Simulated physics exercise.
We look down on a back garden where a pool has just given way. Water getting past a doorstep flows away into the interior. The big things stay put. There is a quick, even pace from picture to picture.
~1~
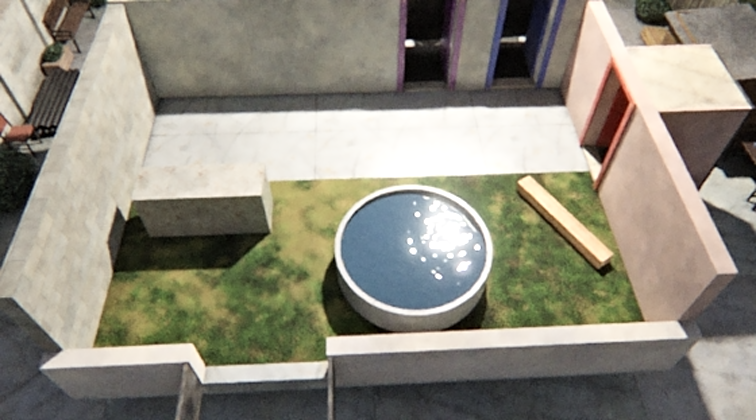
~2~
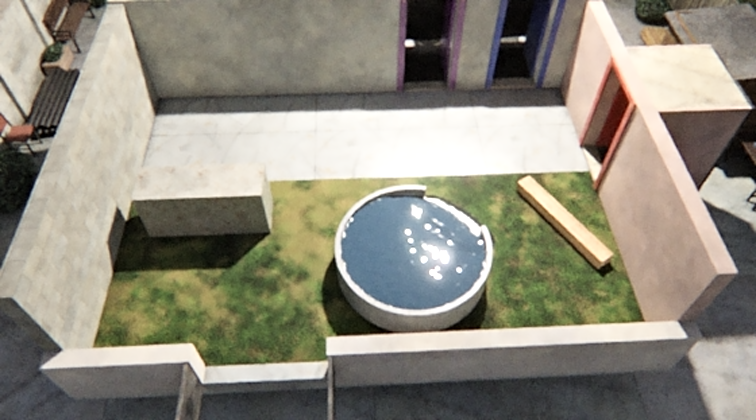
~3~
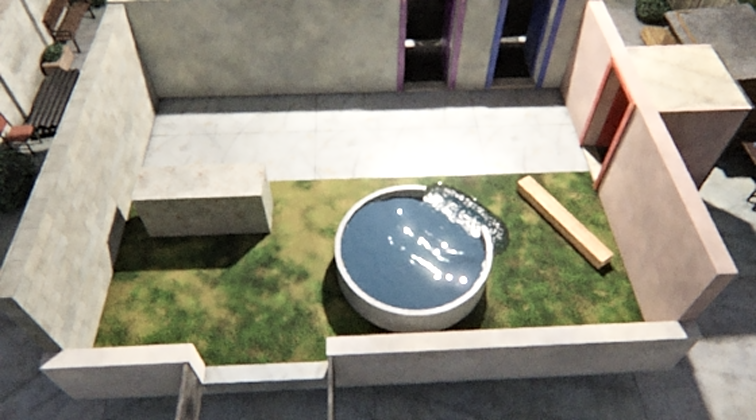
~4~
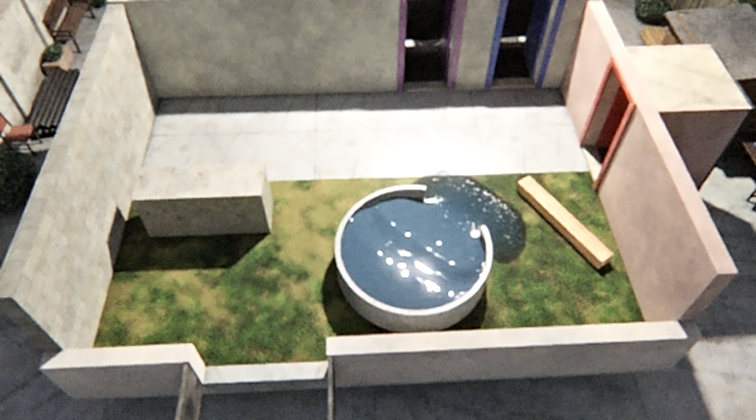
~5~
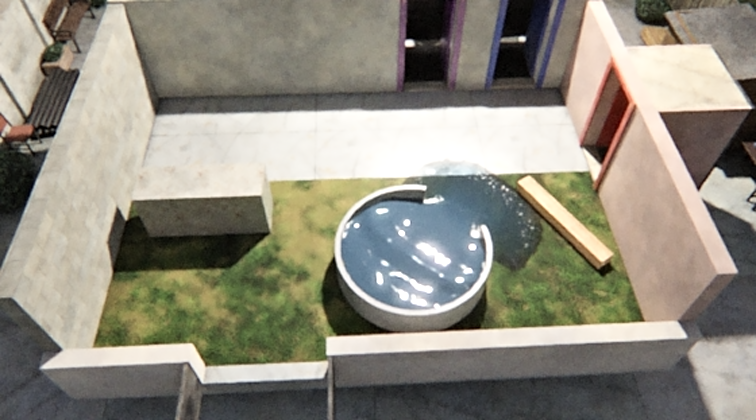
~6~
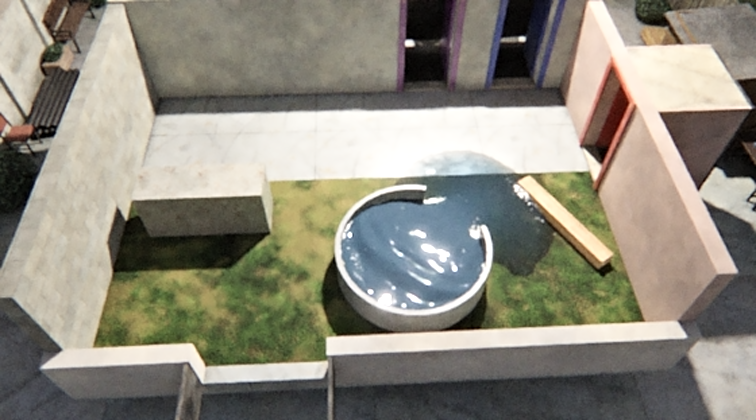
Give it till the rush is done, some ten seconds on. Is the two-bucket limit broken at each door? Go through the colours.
At the end, most likely the red door will exceed two buckets, most likely the purple door will exceed two buckets, most likely the blue door will exceed two buckets.
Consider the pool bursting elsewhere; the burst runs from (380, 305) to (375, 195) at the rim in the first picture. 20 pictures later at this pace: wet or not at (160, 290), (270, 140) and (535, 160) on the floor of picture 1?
Taking the three spots as listed, they end up inundated, inundated and spared.
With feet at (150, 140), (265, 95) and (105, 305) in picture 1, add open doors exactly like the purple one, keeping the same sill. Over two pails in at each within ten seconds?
First ends up below, second ends up below, third ends up below.
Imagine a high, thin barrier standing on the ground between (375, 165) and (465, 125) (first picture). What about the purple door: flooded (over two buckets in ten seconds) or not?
In that case the purple one stays short.
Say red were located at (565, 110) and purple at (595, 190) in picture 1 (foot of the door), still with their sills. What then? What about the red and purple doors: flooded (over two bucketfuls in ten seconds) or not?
Result: Red door goes past the limit, purple door goes past the limit.
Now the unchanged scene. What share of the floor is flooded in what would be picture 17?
That should be about 30 %.
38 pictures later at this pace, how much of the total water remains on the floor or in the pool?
Roughly 90 parts in a hundred.
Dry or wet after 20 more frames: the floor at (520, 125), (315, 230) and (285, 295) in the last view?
First spot submerged, second spot spared, third spot spared.
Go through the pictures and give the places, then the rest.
In the first picture, the round pool at (413, 248) is whole and still.
In the second picture, water pours out on the round pool's far side and has run to (490, 243).
In the third picture, the front is at (502, 246), out from the gap on the round pool's far side.
In the fourth picture, water pours out on the round pool's far side and has run to (522, 232).
In the fifth picture, the front is at (529, 206), out from the gap on the round pool's far side.
In the sixth picture, the front is at (479, 157), out from the gap on the round pool's far side.
A moment on, water covers 20 % of the floor; the red door not reached, the purple door not reached, the blue door not reached.
Next, water covers 30 % of the floor; the red door wet at the sill, nothing in, the purple door wet at the sill, nothing in, the blue door under two buckets in.
Then, water covers 40 % of the floor; the red door under two buckets in, the purple door over two buckets in, the blue door over two buckets in.
Later, water covers 50 % of the floor; the red door under two buckets in, the purple door over two buckets in, the blue door far over two buckets in.
In the end, water covers 65 % of the floor; the red door over two buckets in, the purple door far over two buckets in, the blue door far over two buckets in.
